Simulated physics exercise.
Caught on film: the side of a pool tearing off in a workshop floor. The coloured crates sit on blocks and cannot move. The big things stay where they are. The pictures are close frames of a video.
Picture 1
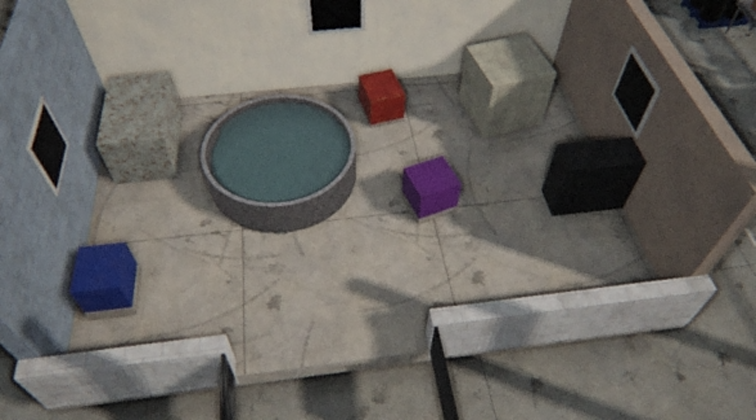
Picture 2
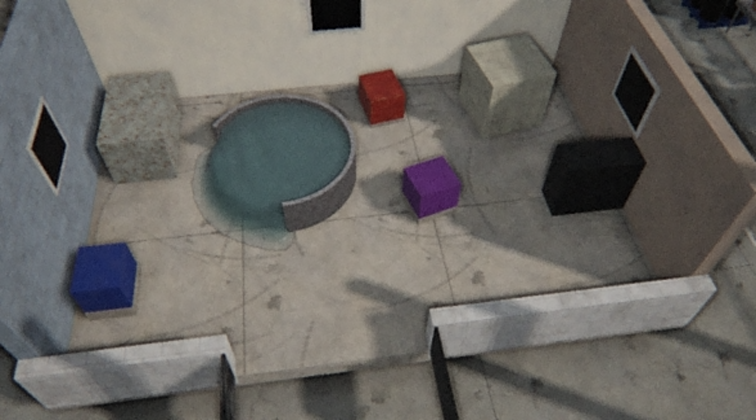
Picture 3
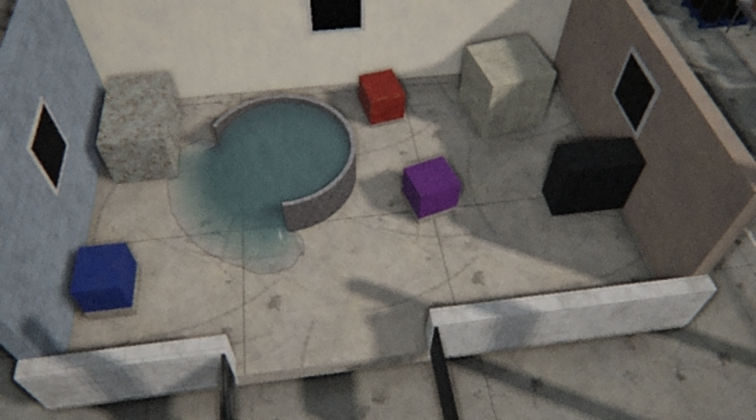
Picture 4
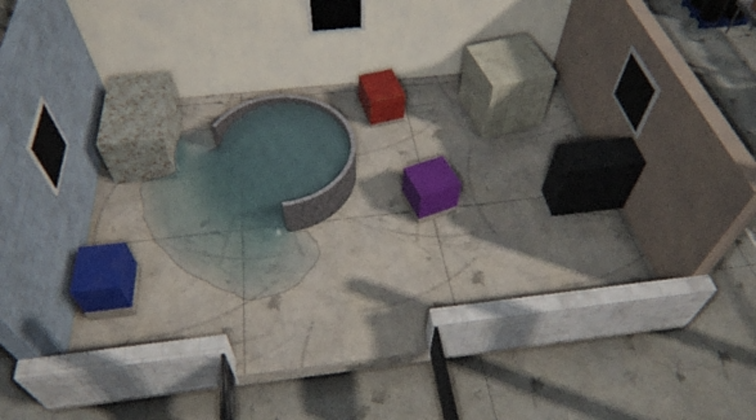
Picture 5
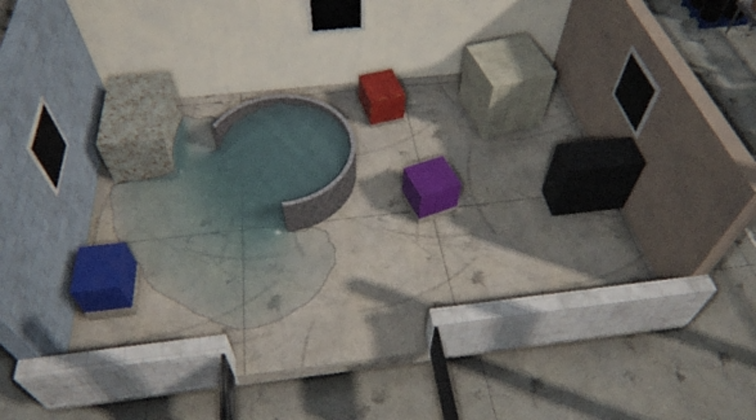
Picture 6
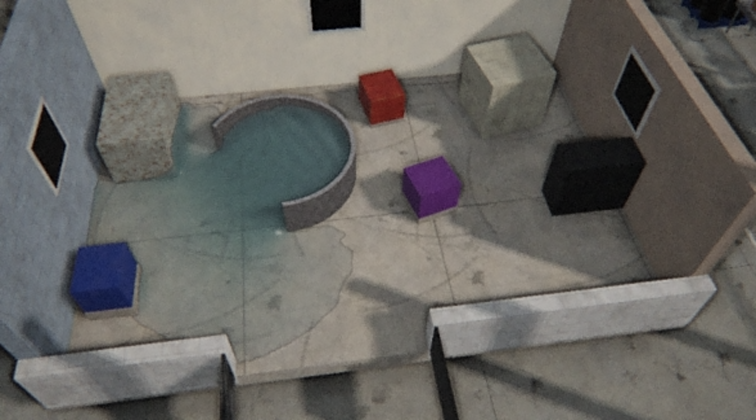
At the start, a round pool of still water sits among colored blocks inside a walled floor area. Then its left front side is gone, and water pours out through the gap, spreading across the floor toward the left and front, reaching around the speckled block and the blue block.
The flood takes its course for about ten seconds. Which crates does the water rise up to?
One by one: The purple crate stays dry; the blue crate gets wet; the red crate gets wet.
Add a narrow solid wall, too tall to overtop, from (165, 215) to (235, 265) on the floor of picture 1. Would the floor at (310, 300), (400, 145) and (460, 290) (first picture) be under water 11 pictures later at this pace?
As listed: Wet, dry, clear.
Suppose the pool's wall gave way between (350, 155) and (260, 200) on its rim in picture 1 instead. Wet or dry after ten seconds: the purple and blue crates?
In short: The purple crate is topped; the blue crate stays dry.
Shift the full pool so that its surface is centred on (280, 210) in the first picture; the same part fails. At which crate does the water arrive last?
The one in purple.
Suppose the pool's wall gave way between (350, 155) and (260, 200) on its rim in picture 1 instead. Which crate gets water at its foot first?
That is the purple one.
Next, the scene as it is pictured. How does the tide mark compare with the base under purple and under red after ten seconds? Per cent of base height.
In turn 70 and 170 per cent.
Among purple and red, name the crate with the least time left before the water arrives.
First comes the red crate.
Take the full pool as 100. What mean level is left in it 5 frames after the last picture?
Near 50 in a hundred.
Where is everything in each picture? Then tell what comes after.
Still water in the pool at (279, 150), in the first frame.
The front is at (286, 244), out from the gap at (221, 200), in the second frame.
The front is at (287, 263), out from the gap at (221, 201), in the third frame.
Water pours out at (222, 202) and has run to (183, 135), in the fourth frame.
The front is at (184, 119), out from the gap at (222, 203), in the fifth frame.
Water pours out at (222, 203) and has run to a hidden place, in the sixth frame.
A moment on, water covers 30 % of the floor; the purple crate not reached, the blue crate water round its plinth, the red crate not reached.
Next, water covers 35 % of the floor; the purple crate not reached, the blue crate water round its plinth, the red crate not reached.
Then, water covers 45 % of the floor; the purple crate not reached, the blue crate water round its plinth, the red crate water round its plinth.
Later, water covers 80 % of the floor; the purple crate water round its plinth, the blue crate water round its plinth, the red crate water round its plinth.
In the end, water covers 100 % of the floor; the purple crate stayed above the water, the blue crate was topped, the red crate was topped.
